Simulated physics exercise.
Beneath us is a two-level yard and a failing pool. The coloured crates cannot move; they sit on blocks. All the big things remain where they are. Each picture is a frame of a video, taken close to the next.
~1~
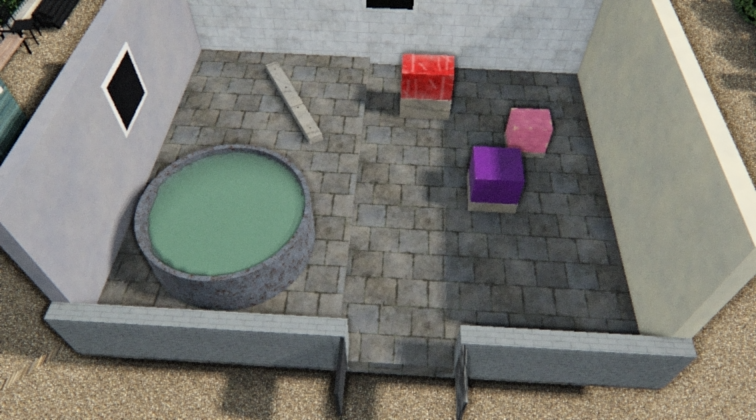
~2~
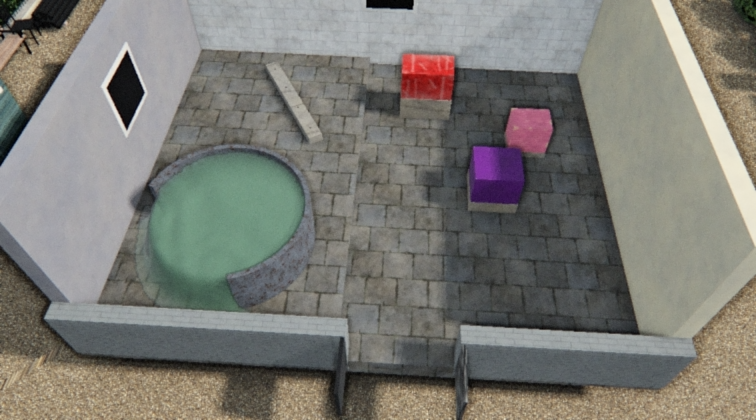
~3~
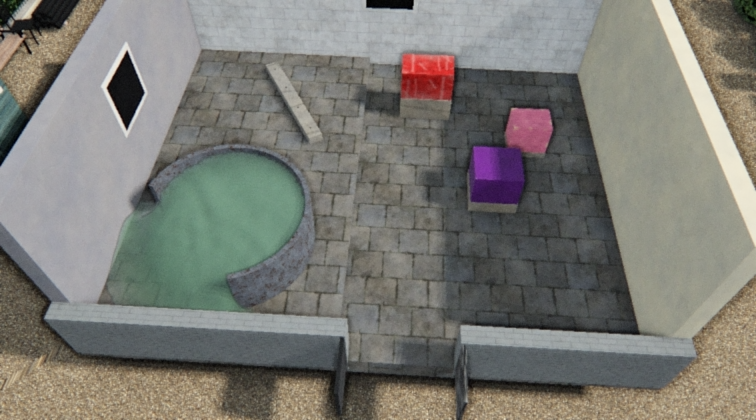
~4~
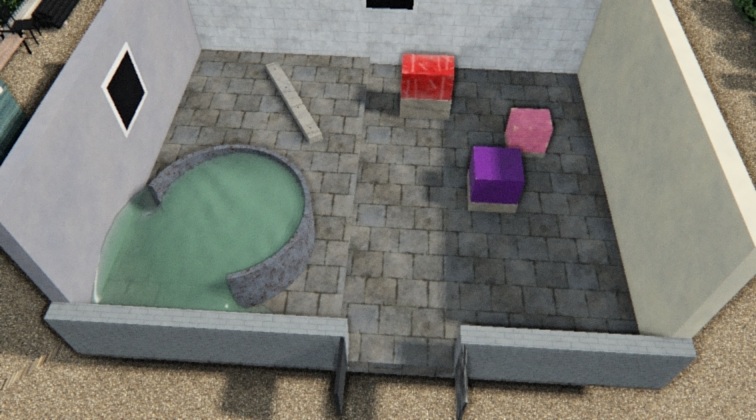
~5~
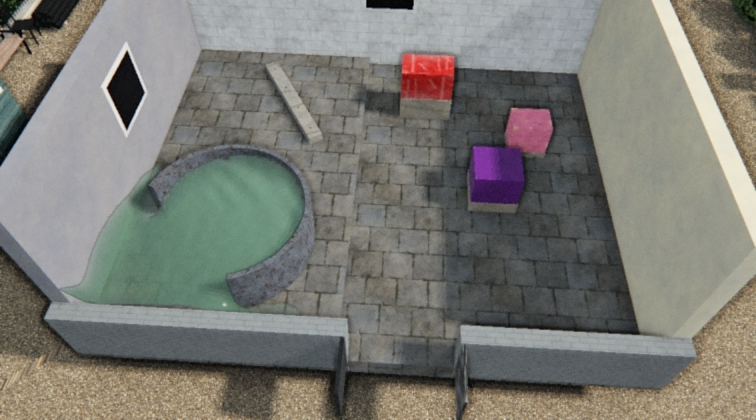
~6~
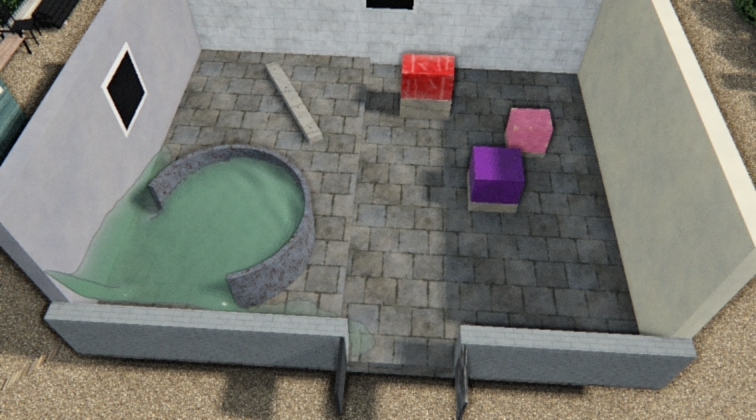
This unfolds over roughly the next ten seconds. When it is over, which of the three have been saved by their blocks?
Outcome: As for the purple crate it's untouched by the water; as for the pink crate it's untouched by the water; as for the red crate it's untouched by the water.
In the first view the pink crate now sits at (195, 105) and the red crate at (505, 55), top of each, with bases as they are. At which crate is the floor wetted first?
The one in pink is first.
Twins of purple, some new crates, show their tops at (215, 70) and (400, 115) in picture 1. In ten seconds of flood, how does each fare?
Outcome, in listed order: Is inundated, is missed.
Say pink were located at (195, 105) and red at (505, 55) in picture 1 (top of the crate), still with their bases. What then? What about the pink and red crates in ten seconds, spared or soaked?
Note: Pink crate flooded, red crate untouched.
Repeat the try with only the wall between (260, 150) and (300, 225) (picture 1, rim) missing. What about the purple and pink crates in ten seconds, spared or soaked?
Observed: Purple is doused; pink is doused.
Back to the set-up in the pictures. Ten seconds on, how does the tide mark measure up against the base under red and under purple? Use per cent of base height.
10 and 40 %, roughly.
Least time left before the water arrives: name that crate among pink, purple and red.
I'd pick the purple one.
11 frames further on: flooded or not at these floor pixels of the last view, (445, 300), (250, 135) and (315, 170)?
Status by point, in sequence: Waterlogged; waterlogged; unwetted.
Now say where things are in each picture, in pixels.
In the first frame, the round tank at (225, 210) is whole and still.
In the second frame, water pours out at (163, 274) and has run to a hidden place.
In the third frame, water pours out at (163, 275) and has run to a hidden place.
In the fourth frame, the front is at a hidden place, out from the gap at (164, 277).
In the fifth frame, the front is at a hidden place, out from the gap at (164, 277).
In the sixth frame, water pours out at (164, 277) and has run to a hidden place.
A moment on, water covers 20 % of the floor; the purple crate not reached, the pink crate not reached, the red crate not reached.
Next, water covers 35 % of the floor; the purple crate not reached, the pink crate not reached, the red crate not reached.
Then, water covers 55 % of the floor; the purple crate water round its plinth, the pink crate not reached, the red crate not reached.
Later, water covers 85 % of the floor; the purple crate water round its plinth, the pink crate water round its plinth, the red crate water round its plinth.
In the end, water covers 90 % of the floor; the purple crate stayed above the water, the pink crate stayed above the water, the red crate stayed above the water.
